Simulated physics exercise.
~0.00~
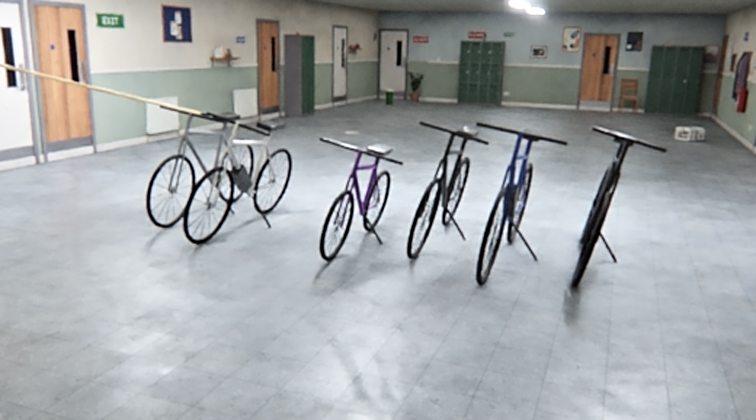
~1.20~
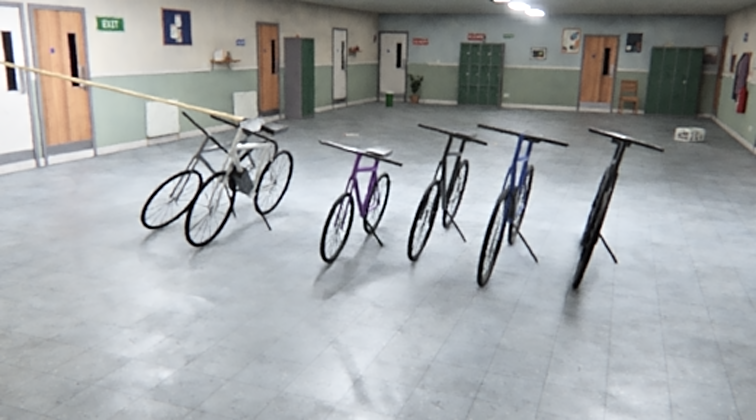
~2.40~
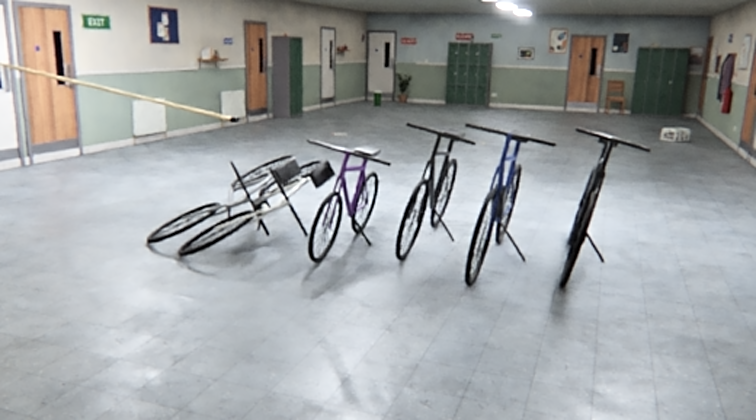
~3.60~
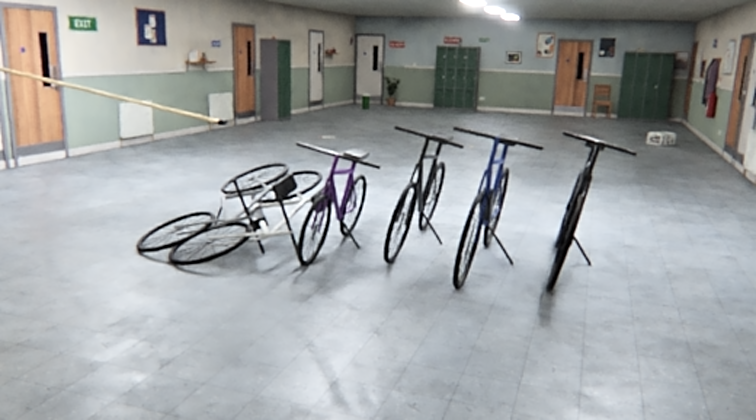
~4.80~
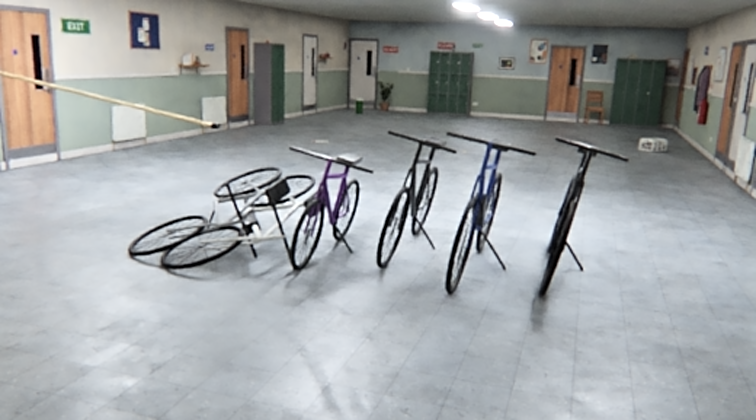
In a school hall, a pole topples two of six parked bicycles, leaving four standing.
